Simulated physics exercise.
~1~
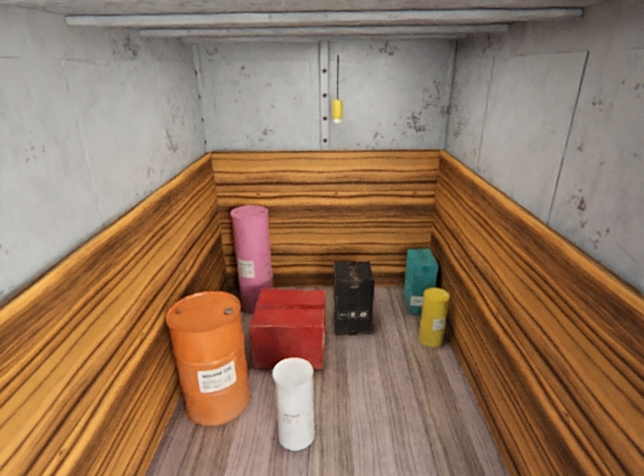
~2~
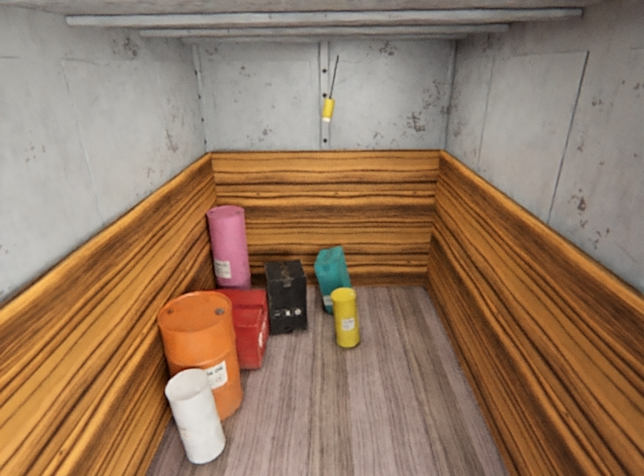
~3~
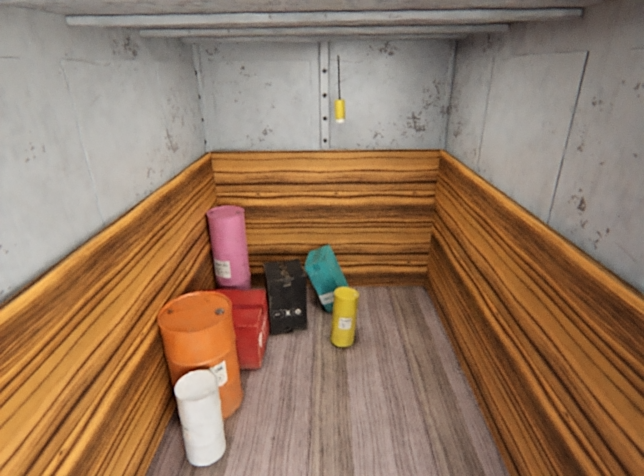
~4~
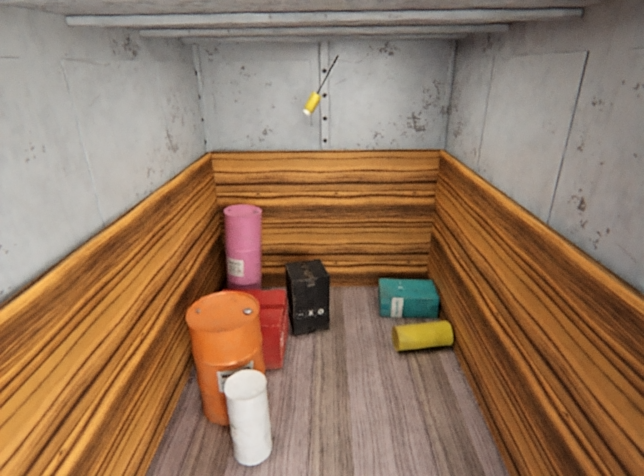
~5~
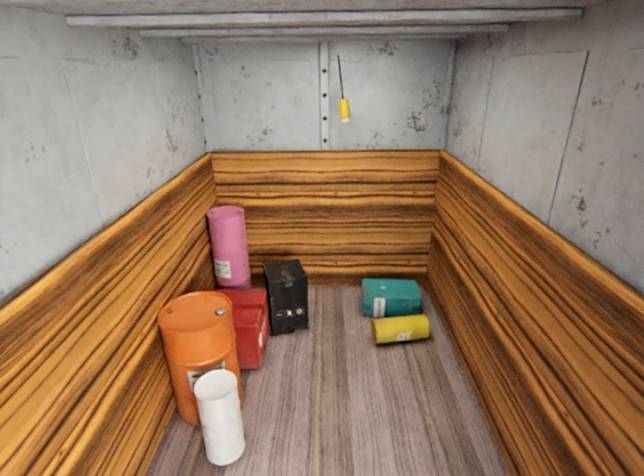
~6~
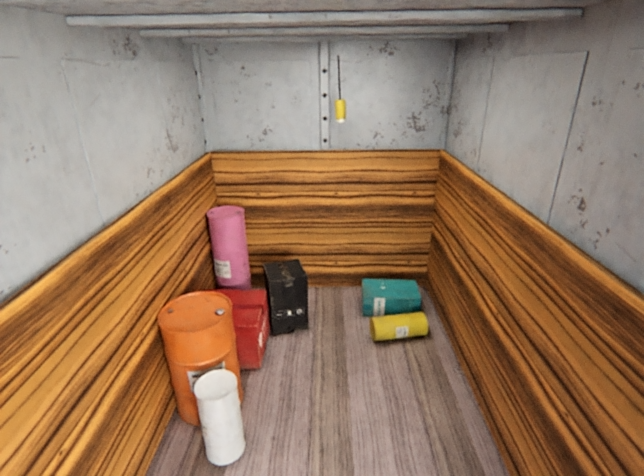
Orange drum and other containers shifting left in a wood-panelled van bay, turquoise box and yellow canister ending on their sides.
